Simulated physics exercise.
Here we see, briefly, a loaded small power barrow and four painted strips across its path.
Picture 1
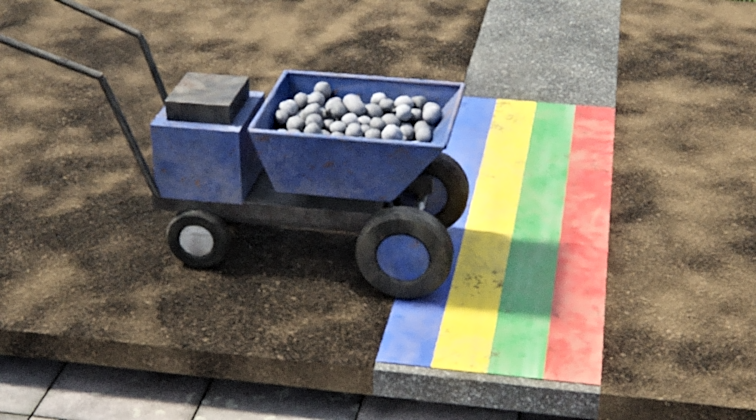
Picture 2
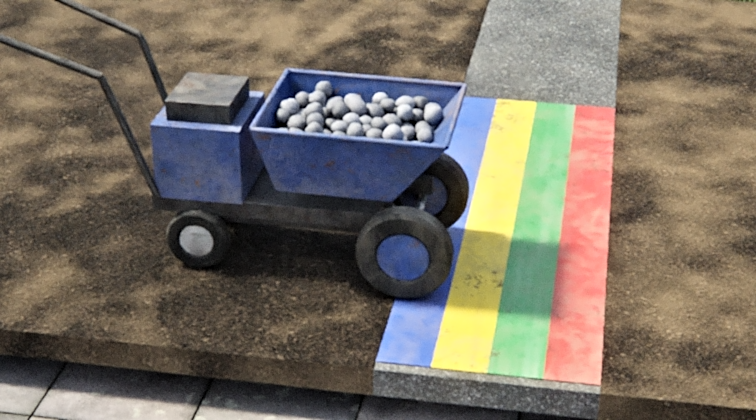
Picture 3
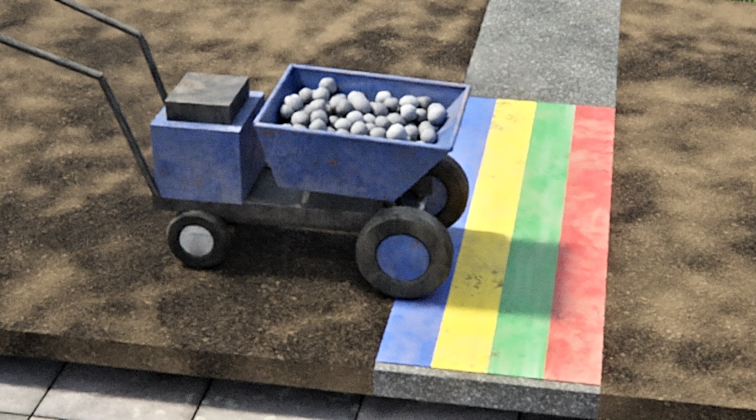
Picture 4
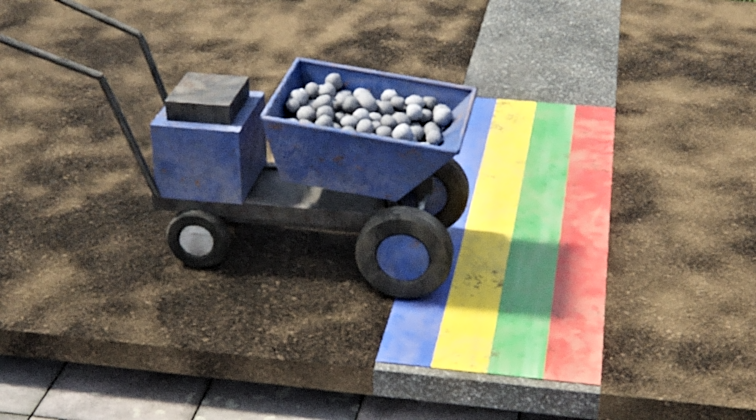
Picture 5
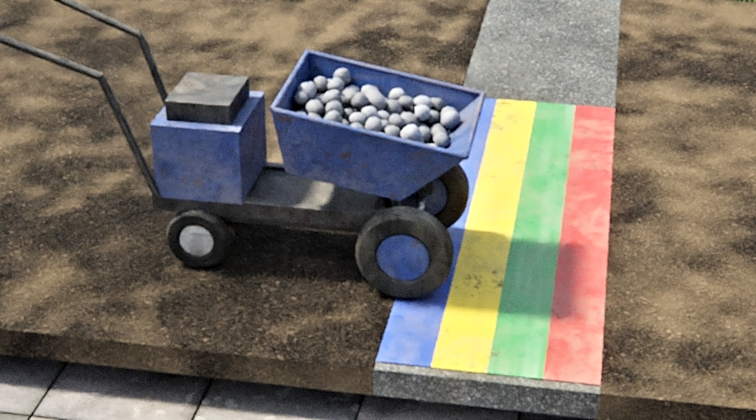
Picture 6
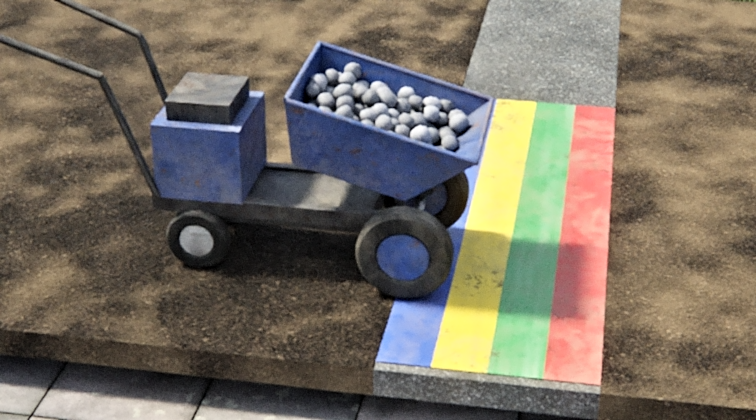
A small blue barrow with black wheels and dark handles stands on brown ground, its skip full of round grey cobbles, seen from above and to one side. Its front wheels rest by blue, yellow, green and red strips painted across a grey path at right. The skip tilts slowly, its back rising and its lip edging rightward, while the cobbles shift slightly and wheels and camera stay still.
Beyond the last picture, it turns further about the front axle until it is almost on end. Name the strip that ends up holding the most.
Red.
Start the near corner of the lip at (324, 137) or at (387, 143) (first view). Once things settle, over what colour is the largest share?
Yellow first, that green strip second.
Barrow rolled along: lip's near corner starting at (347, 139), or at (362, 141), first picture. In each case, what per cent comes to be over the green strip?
Trial 1 around 20 %, trial 2 around 30 %.
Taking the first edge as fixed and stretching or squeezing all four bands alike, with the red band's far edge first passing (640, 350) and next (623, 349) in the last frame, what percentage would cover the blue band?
About 0 per cent first, then about 0 per cent.
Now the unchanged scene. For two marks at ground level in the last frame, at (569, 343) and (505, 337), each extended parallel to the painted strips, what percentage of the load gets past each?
In order: Near 50 %, then 70 %.
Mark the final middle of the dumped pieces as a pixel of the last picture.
Around (597, 270).
Soon, skip tipped steeply; all in the skip.
A while on, skip tipped right over; about two thirds in the skip; a stray few over the green strip; about a quarter over the red strip; a stray few falling; a stray few off the paint.
Towards the end, skip tipped right over; about a quarter in the skip; a small part over the green strip; about a third over the red strip; about a quarter off the paint.
Finally, skip tipped right over; about a quarter in the skip; none over the blue strip; none over the yellow strip; a small part over the green strip; about a third over the red strip; about a quarter off the paint.
